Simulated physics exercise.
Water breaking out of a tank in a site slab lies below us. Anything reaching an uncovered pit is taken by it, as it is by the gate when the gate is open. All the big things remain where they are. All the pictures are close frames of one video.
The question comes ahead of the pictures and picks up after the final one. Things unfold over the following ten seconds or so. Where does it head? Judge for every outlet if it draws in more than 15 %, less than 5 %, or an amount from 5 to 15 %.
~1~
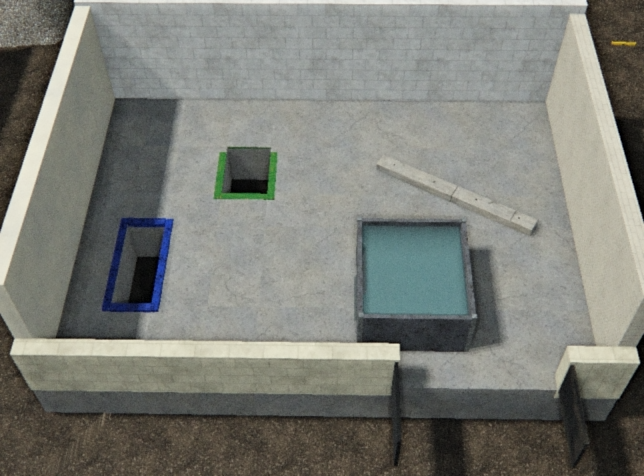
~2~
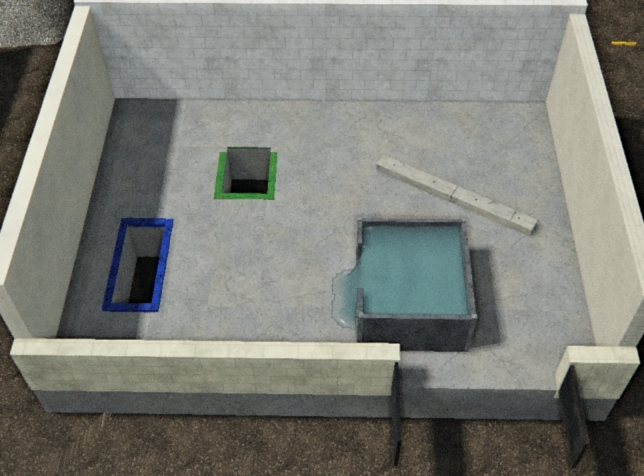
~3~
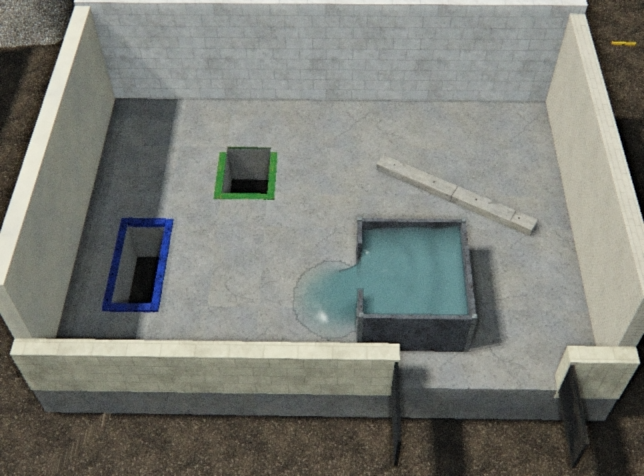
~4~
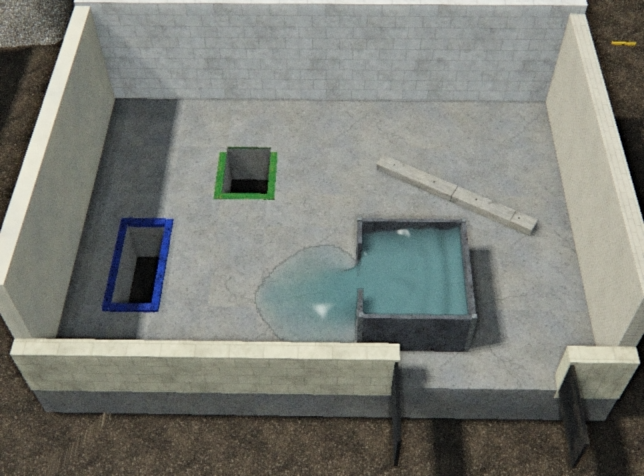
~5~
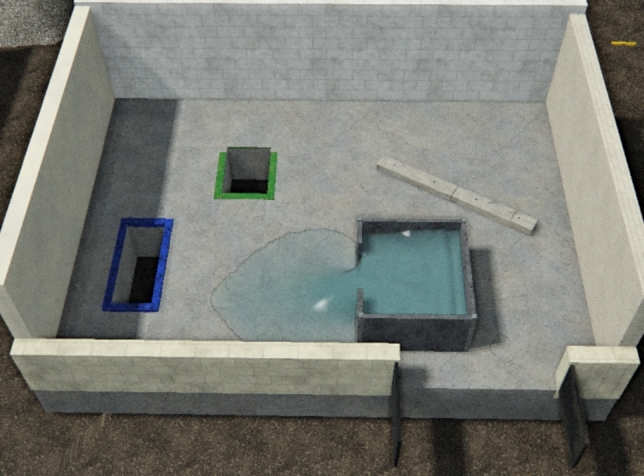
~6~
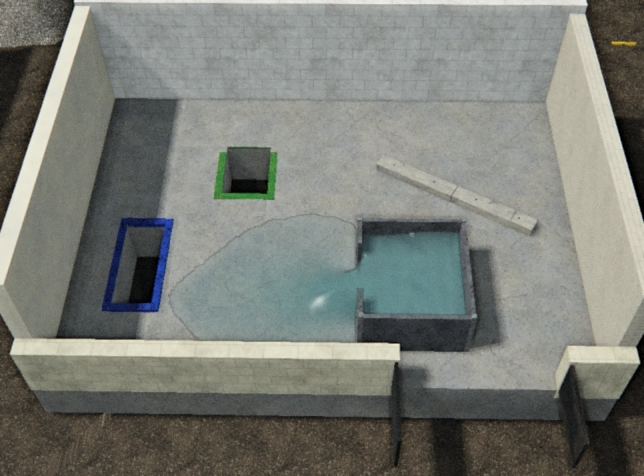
In the end the gate stays lower than five per cent; the blue pit goes higher than fifteen per cent; the green pit sits in the mid range.
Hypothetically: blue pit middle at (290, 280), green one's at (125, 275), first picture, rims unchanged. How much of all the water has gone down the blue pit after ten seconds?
Blue: About 60 %.
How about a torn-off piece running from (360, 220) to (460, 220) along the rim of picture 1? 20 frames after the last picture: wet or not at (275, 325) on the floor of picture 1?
It would be unsoaked.
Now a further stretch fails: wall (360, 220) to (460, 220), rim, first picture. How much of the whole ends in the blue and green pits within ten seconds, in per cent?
Lab note - share by pit: Blue 2 %, green 20 %.
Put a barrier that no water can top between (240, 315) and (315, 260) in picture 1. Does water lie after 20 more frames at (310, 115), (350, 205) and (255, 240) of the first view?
Swamped, swamped, untouched.
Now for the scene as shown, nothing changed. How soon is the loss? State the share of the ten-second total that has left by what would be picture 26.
About 50 per cent.
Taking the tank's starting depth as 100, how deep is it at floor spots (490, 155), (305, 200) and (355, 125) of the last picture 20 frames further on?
Going in order, that's 0, 0 and 0 %.
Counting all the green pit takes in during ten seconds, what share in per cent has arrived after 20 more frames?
It works out at roughly 25 percent of the ten-second total.
A moment on, water covers 25 % of the floor; the gate 0 %, the blue pit 3 %, the green pit 0 %.
Next, water covers 35 % of the floor; the gate 0 %, the blue pit 10 %, the green pit 2 %.
Then, water covers 35 % of the floor; the gate 0 %, the blue pit 17 %, the green pit 3 %.
Later, water covers 50 % of the floor; the gate 0 %, the blue pit 24 %, the green pit 4 %.
In the end, water covers 75 % of the floor; the gate 1 %, the blue pit 26 %, the green pit 10 %.
